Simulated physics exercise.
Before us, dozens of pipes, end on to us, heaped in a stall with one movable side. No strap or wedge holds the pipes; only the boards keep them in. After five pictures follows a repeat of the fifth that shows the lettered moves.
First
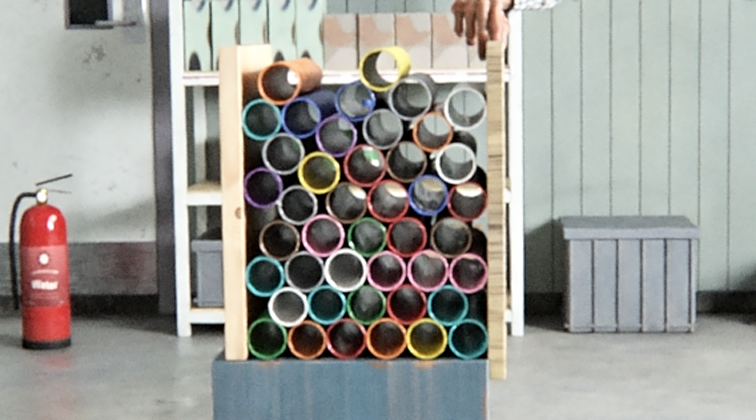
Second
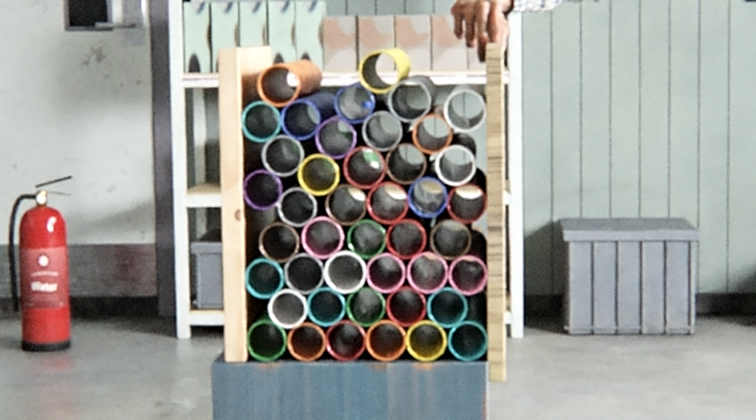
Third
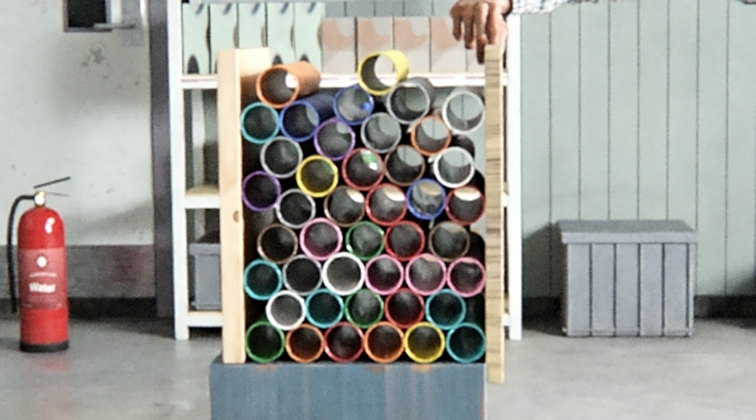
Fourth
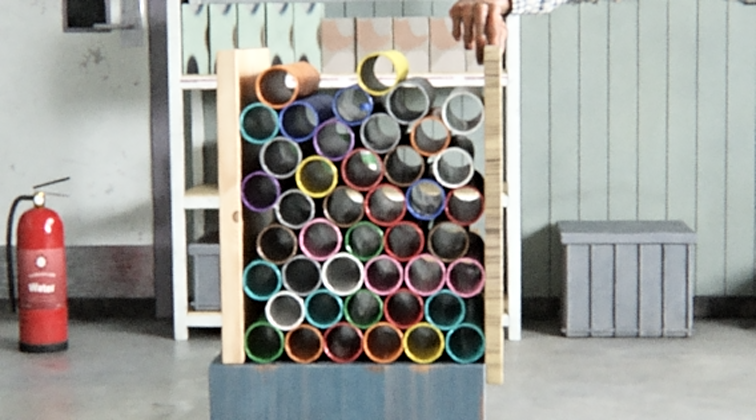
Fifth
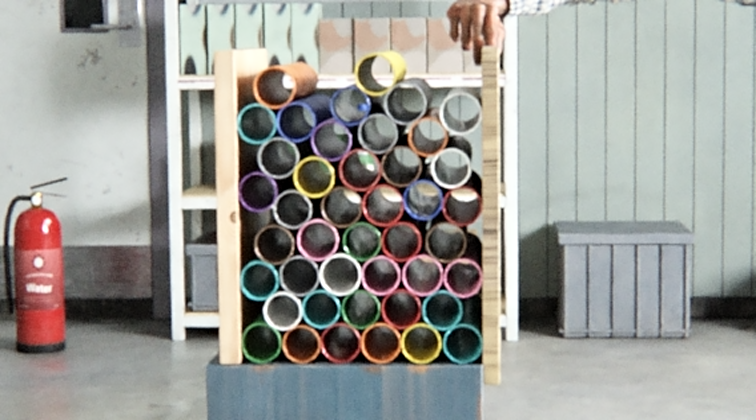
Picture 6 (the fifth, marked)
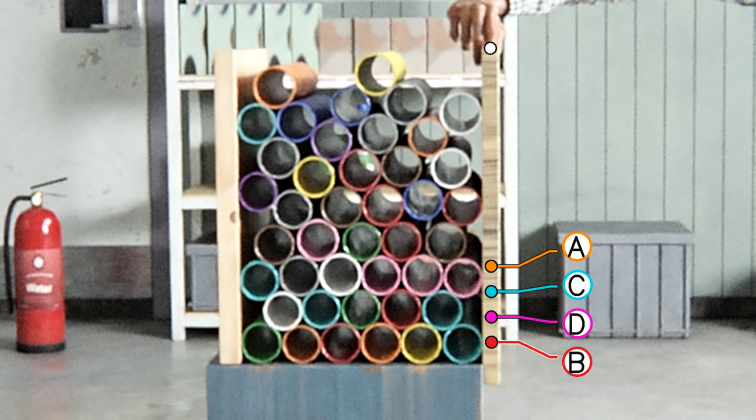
A hand rested on top of the right-hand board and barely shifted, while the colourful pipes heaped between the two upright boards stayed in place, with a red fire extinguisher standing to the left.
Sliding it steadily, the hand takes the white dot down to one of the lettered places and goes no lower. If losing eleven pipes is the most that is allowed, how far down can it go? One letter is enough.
Slide it to C.
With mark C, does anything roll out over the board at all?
At C: Yes.
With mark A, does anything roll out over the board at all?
Yes.
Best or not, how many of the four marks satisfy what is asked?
The number is two.
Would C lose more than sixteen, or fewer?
At C, fewer than sixteen.
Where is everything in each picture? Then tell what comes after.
A turquoise pipe (469, 339); a turquoise pipe (327, 304); a pink pipe (469, 273), in the first picture.
A pink pipe (468, 275); a pink pipe (322, 238), in the second picture.
A red pipe (465, 205); a brown pipe (404, 166), in the third picture.
A turquoise pipe (259, 123); a blue pipe (353, 105), in the fourth picture.
Side board (491, 202); a green pipe (261, 343); a turquoise pipe (463, 344), in the fifth picture.
On the marked copy, A at (491, 266); B at (492, 342); C at (492, 292); D at (492, 317); the white dot at (491, 48).
With C. Early on, top of the board (482, 147).
Further on, top of the board (482, 255).
At the end, top of the board (483, 290), about six out over the board.
As for the rest, A about six out over the board; B more than eleven out over the board; D more than eleven out over the board.
